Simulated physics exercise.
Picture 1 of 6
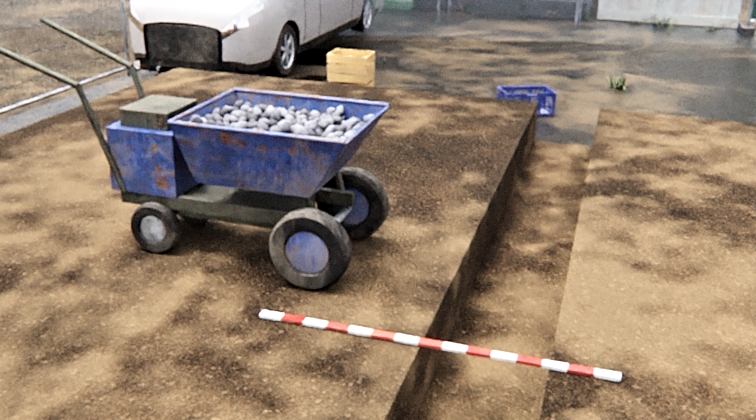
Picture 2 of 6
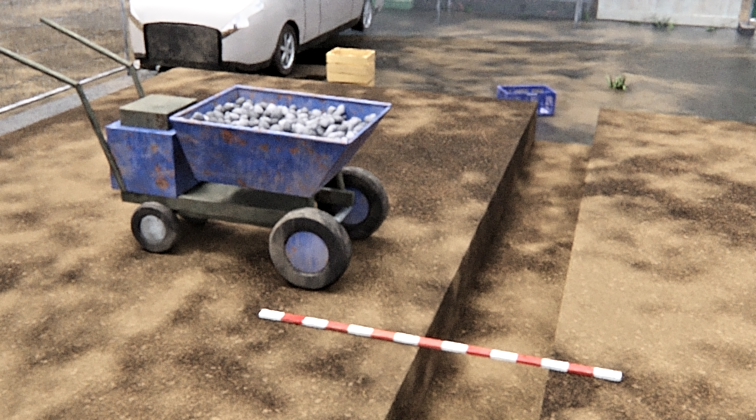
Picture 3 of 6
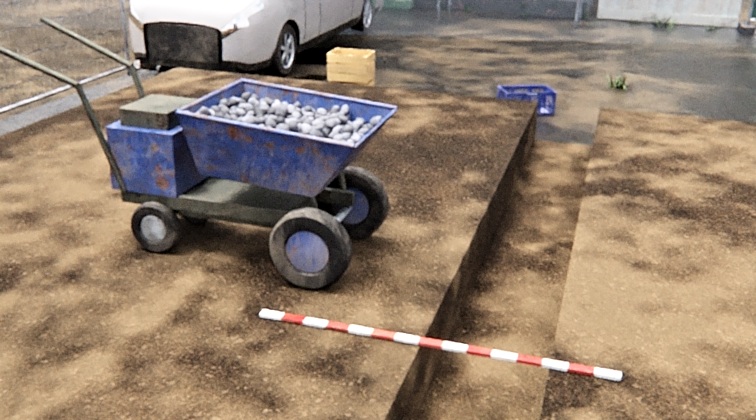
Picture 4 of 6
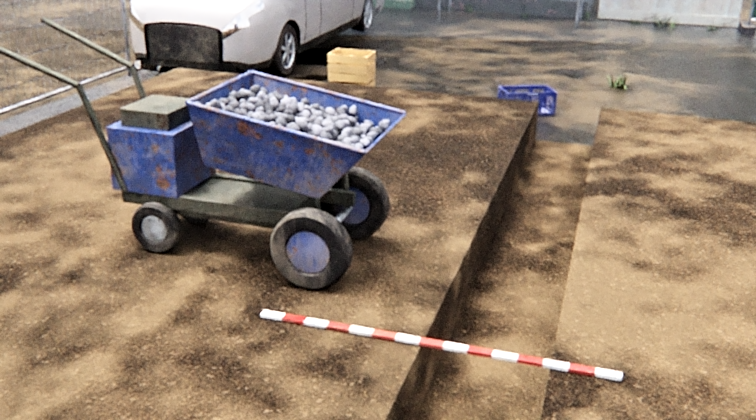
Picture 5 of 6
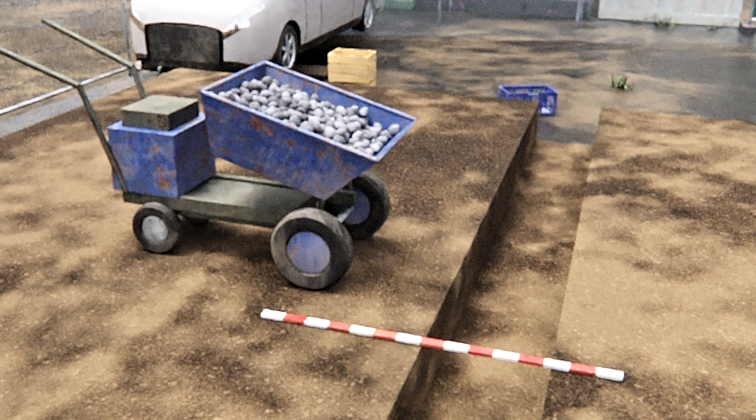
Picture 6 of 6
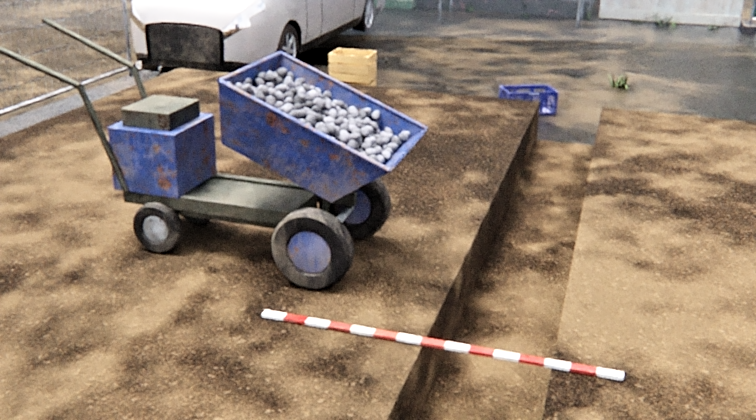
A rusty blue skip full of grey stones, mounted on a four-wheeled barrow at left, sits level on a sunlit, shadow-dappled dirt site, seen from slightly above. A red-and-white staff lies in front across the edge of a straight trench, with a white vehicle, a yellowish crate and a blue crate behind. The skip tilts gently, then faster, its rear rising and its lip dipping rightward, while the camera stays still.
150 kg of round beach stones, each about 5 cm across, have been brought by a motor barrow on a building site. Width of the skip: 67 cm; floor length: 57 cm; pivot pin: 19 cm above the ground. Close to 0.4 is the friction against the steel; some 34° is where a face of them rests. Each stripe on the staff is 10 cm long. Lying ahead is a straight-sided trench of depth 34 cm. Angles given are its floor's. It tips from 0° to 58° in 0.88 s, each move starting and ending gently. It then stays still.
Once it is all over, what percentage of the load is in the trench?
Roughly 68 percent of the load is in the trench.
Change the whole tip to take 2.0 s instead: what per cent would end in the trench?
With that change, it comes to around 65 per cent.
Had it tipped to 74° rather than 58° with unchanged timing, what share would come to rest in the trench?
The trench would hold about 100% of it.
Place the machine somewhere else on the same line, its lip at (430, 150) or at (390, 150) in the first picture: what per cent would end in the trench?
Around 35% for the first place and 60% for the second.
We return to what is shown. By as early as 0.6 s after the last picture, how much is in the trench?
Some 15 per cent of the load by that point.
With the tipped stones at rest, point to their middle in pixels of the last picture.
About (507, 340).
Then, 0.3 s after the last picture the floor is at 49°, 100 % in the skip; the foremost stones are at (420, 193).
Then, 0.6 s after the last picture the floor is at 58°, 86 % in the skip, 1 % short of the trench, 13 % in the trench; the foremost stones are at (503, 274).
Then, 1.0 s after the last picture the floor is at 58°, 53 % in the skip, 1 % short of the trench, 45 % in the trench; the foremost stones are at (558, 341).
Then, 2.9 s after the last picture the floor is at 58°, 32 % in the skip, 68 % in the trench; the foremost stones are at (564, 349).
